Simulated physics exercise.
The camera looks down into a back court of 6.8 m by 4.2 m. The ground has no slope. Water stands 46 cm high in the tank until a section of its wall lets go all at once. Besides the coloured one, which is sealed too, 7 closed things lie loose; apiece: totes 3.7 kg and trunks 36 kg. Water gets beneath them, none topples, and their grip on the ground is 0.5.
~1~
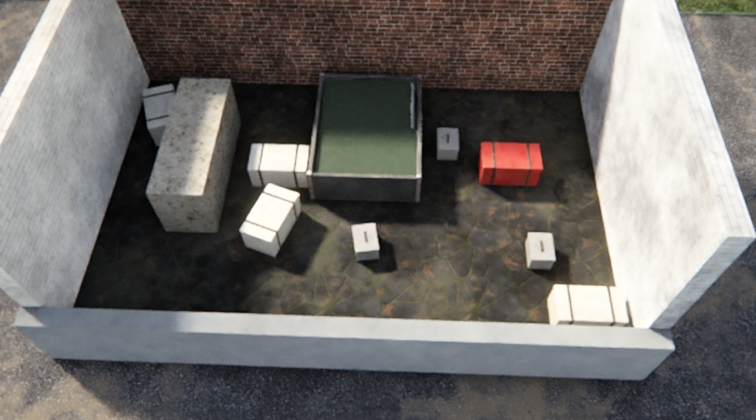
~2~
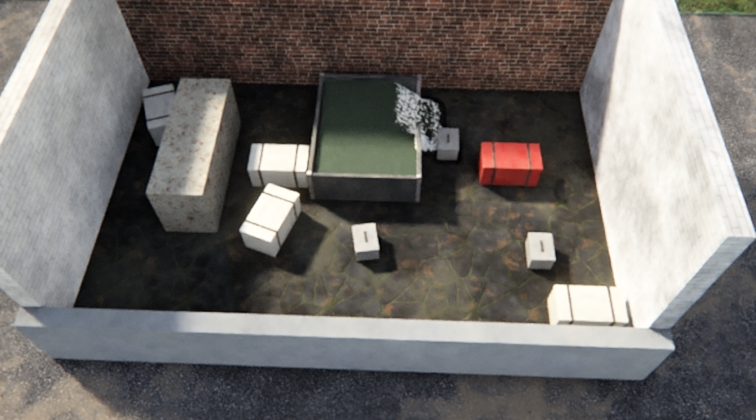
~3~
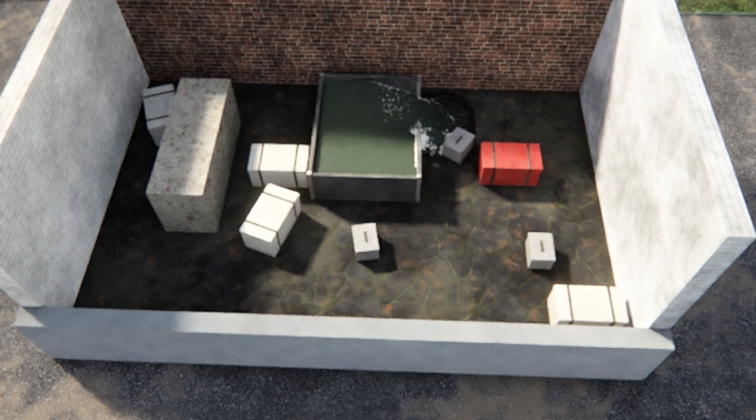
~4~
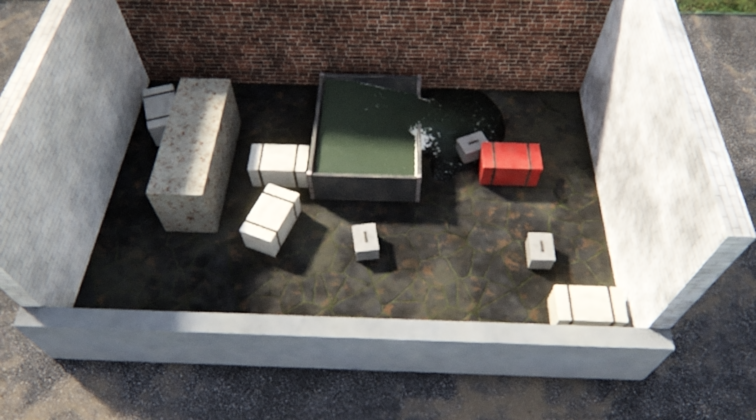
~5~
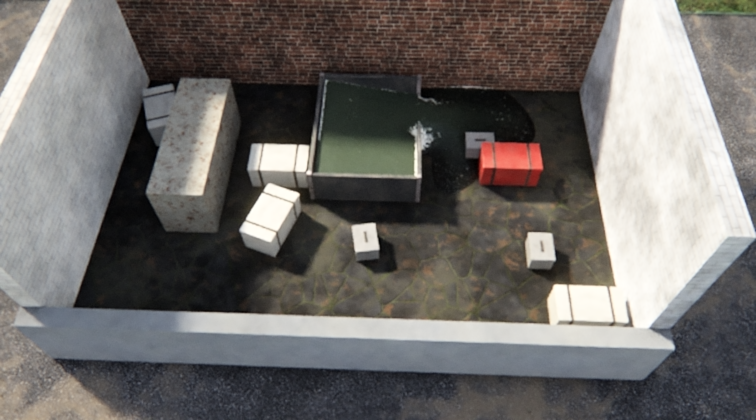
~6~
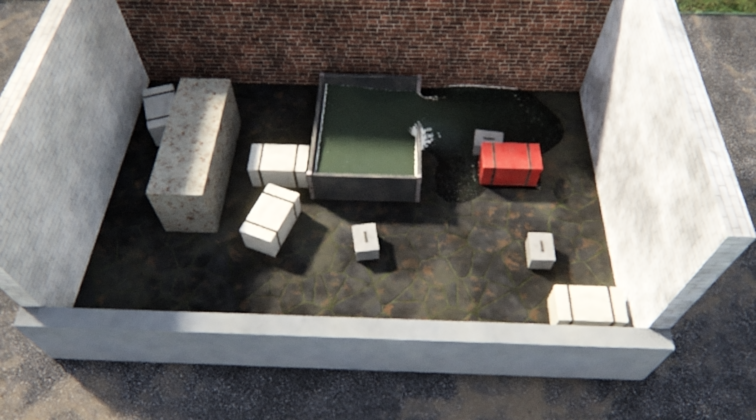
Water splashed out of the right side of a raised green pool in a walled yard, pushing a small pale box over beside the red trunk, then spread in a dark puddle around them both.
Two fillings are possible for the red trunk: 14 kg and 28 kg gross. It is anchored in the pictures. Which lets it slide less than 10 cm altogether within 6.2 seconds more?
For it, neither weight holds it.
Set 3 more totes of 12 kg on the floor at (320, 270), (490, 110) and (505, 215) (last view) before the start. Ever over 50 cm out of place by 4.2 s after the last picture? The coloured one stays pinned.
In turn: Short of it, past it, short of it.
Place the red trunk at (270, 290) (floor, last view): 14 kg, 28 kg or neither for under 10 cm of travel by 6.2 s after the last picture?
It takes the larger.
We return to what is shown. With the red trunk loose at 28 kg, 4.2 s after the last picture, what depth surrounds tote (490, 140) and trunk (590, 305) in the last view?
Roughly 4 and 13 cm.
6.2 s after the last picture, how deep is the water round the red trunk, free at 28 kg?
Roughly 4 cm.
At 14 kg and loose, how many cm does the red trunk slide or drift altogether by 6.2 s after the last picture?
About 300 cm.
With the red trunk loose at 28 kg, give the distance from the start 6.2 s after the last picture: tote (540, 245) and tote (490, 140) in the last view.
In that order: 500 cm, 300 cm.
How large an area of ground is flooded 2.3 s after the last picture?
Some 11.0 m2.
Then, 0.6 s after the last picture the red trunk would be 15 cm from its start with 14 kg and 0 cm from its start with 28 kg; 4 cm of water round it then.
Then, 2.3 s after the last picture the red trunk would be 69 cm from its start with 14 kg and 11 cm from its start with 28 kg; 6 cm of water round it then.
Then, 4.2 s after the last picture the red trunk would be 157 cm from its start with 14 kg and 67 cm from its start with 28 kg; 5 cm of water round it then.
Then, 6.2 s after the last picture the red trunk would be 196 cm from its start with 14 kg and 70 cm from its start with 28 kg; 4 cm of water round it then.
